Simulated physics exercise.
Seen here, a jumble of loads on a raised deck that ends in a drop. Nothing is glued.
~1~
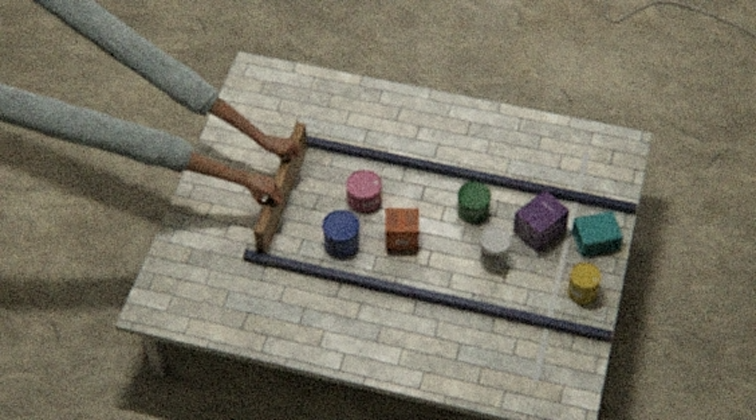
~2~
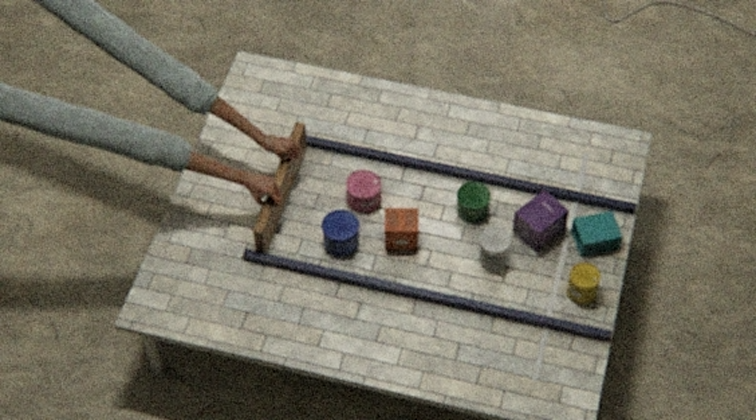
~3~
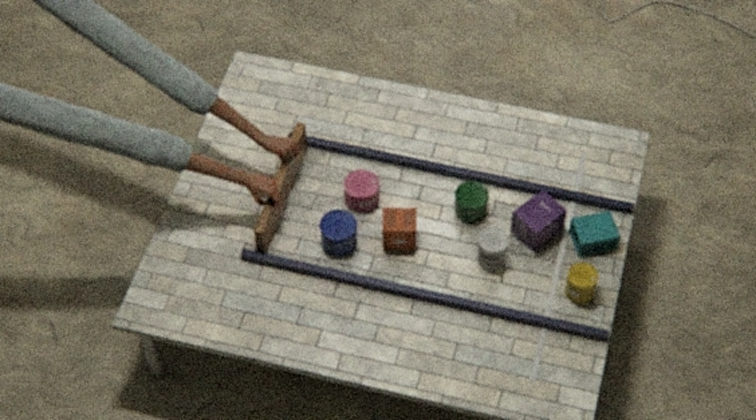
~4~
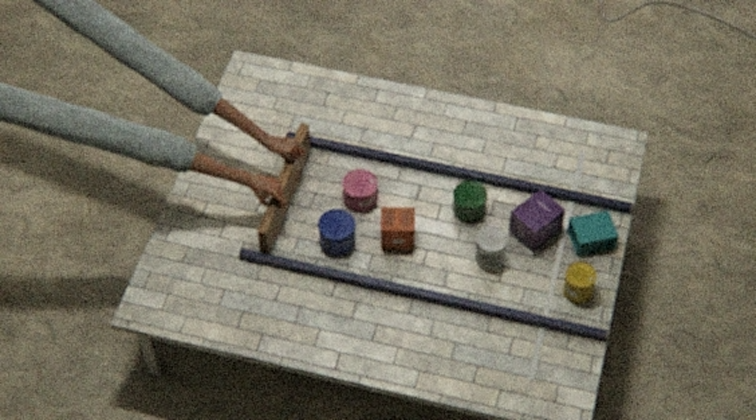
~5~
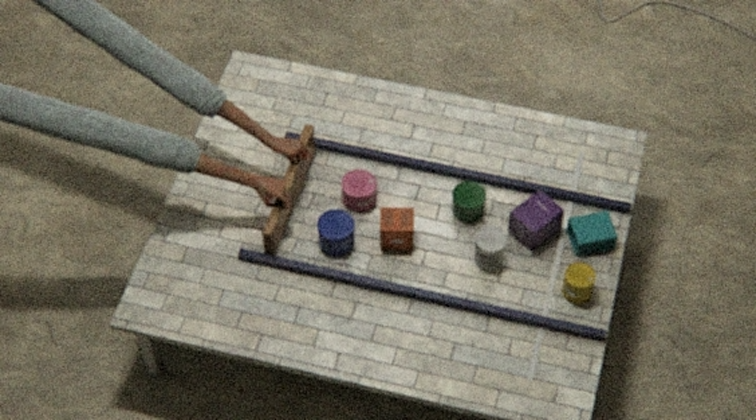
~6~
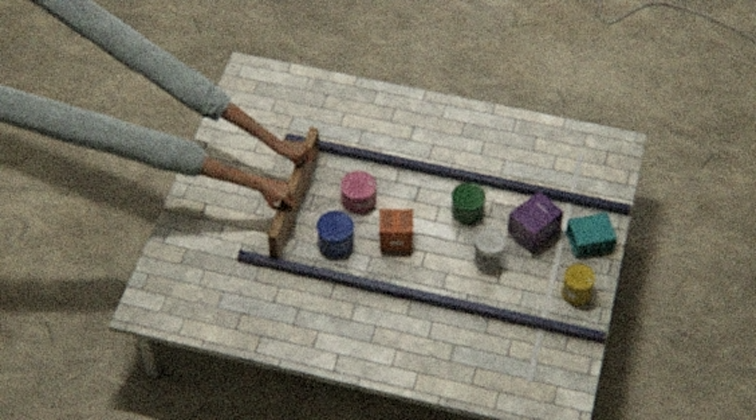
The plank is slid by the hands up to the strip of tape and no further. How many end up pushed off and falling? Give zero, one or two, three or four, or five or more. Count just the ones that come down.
One or two fall.
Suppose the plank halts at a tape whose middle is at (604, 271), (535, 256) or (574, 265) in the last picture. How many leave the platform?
Ground tally per try: 8 / 1 / 4.
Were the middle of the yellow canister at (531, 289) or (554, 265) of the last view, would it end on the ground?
The yellow canister stays put the first time and is gone the second time.
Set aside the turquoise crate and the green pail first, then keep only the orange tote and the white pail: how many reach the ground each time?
You'd count 1 the first time and 1 the second time.
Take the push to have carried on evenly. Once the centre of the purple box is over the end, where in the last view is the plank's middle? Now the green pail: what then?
Its middle is around (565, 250) and around (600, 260).
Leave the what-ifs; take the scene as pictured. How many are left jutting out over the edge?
So the number is 2.
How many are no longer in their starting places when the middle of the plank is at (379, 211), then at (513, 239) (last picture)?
3 and 8.
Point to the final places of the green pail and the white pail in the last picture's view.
In the last picture the green pail sits at (584, 213) while the white pail sits at (603, 294).
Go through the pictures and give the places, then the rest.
Turquoise crate (597, 234); yellow canister (584, 284); purple box (541, 221); plank (282, 188); tape (563, 260), in the first frame.
Yellow canister (583, 284); blue pail (341, 233), in the second frame.
Purple box (538, 221); orange tote (399, 230), in the third frame.
Turquoise crate (593, 233); green pail (470, 202), in the fourth frame.
Yellow canister (579, 283); pink canister (359, 191), in the fifth frame.
Turquoise crate (591, 235); yellow canister (578, 285); purple box (535, 222); plank (295, 192); tape (557, 261), in the sixth frame.
Soon after, none off yet; turquoise crate at rest near (591, 235); yellow canister at rest near (578, 285); purple box at rest near (535, 222).
After that, none off yet; turquoise crate at rest near (591, 235); yellow canister at rest near (578, 285); purple box at rest near (537, 223).
In the end, the number that fall off is one or two; gone, yellow canister and turquoise crate.
